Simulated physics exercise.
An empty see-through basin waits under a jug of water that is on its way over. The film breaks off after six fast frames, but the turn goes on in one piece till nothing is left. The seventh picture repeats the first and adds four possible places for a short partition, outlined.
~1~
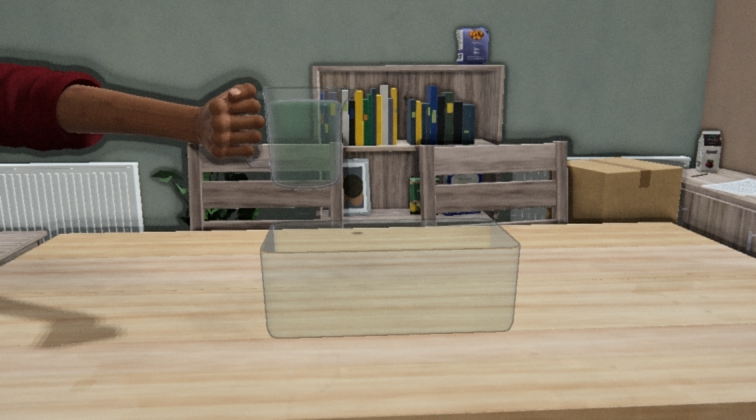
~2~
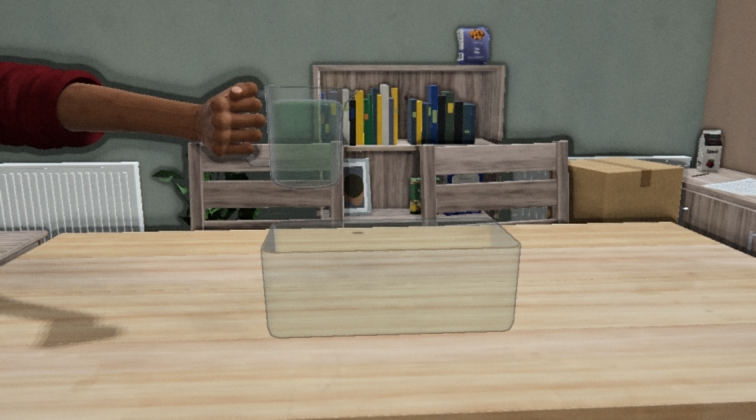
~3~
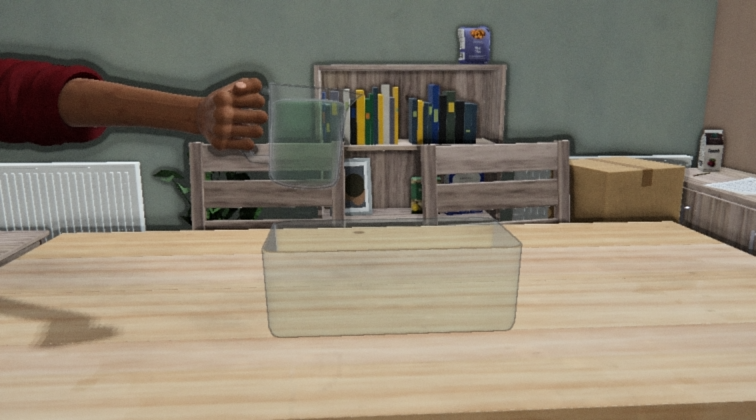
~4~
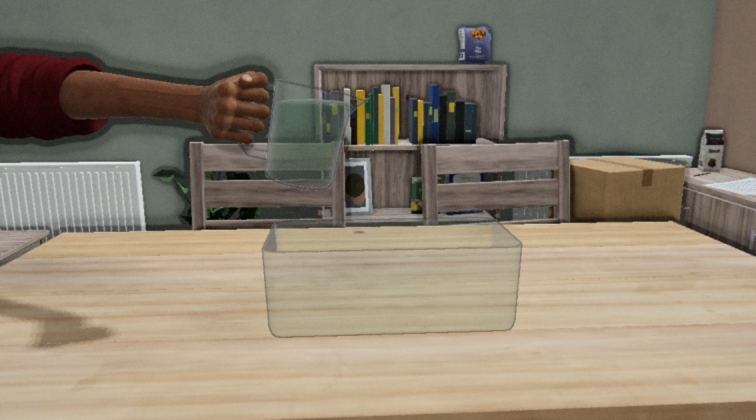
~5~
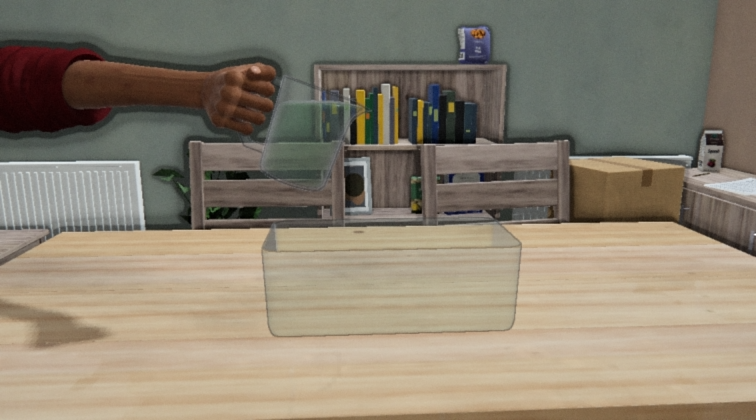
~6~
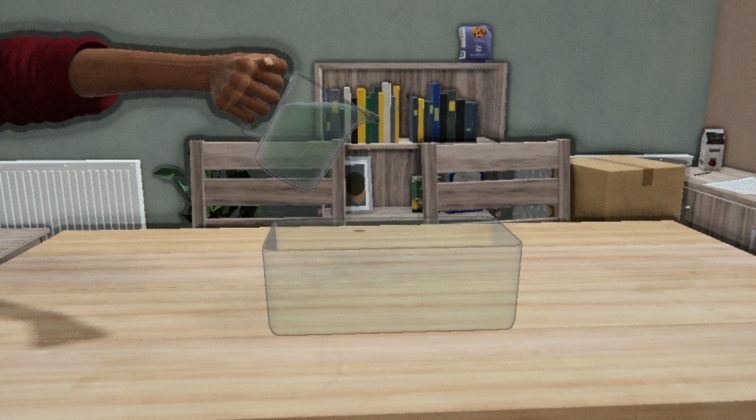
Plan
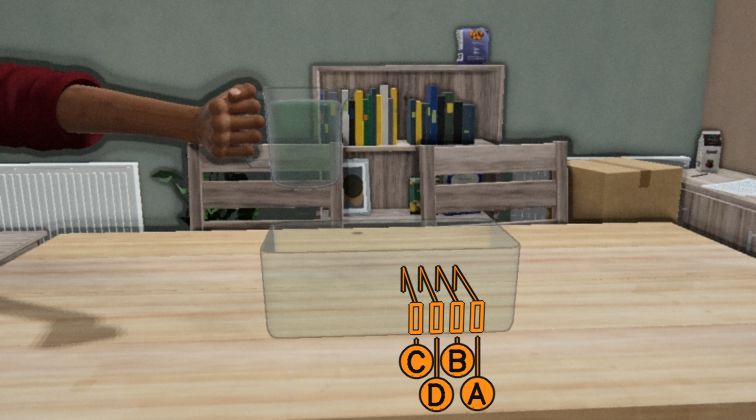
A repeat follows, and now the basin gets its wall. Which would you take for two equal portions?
The answer is position C.
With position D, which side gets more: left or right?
The left side.
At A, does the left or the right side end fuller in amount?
More ends on the left.
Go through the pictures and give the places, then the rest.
The first picture shows upright, lip at (356, 90); basin from (267, 336) to (513, 329); nothing has left yet.
The second picture shows upright, lip at (358, 91); nothing has left yet.
The third picture shows tipped about 5°, lip at (362, 94); nothing has left yet.
The fourth picture shows tipped about 12°, lip at (366, 101); nothing has left yet.
The fifth picture shows tipped about 20°, lip at (370, 110); nothing has left yet.
The sixth picture shows tipped about 30°, lip at (374, 120); water is over the lip, down to (374, 120).
On the marked copy, A at (477, 337); B at (457, 338); C at (416, 339); D at (436, 338).
With A, about 93 % ends left of the wall and 6 % right of it.
With B, about 92 % ends left of the wall and 6 % right of it.
With C, about 48 % ends left of the wall and 51 % right of it.
With D, about 86 % ends left of the wall and 11 % right of it; 3 % is lost outside.
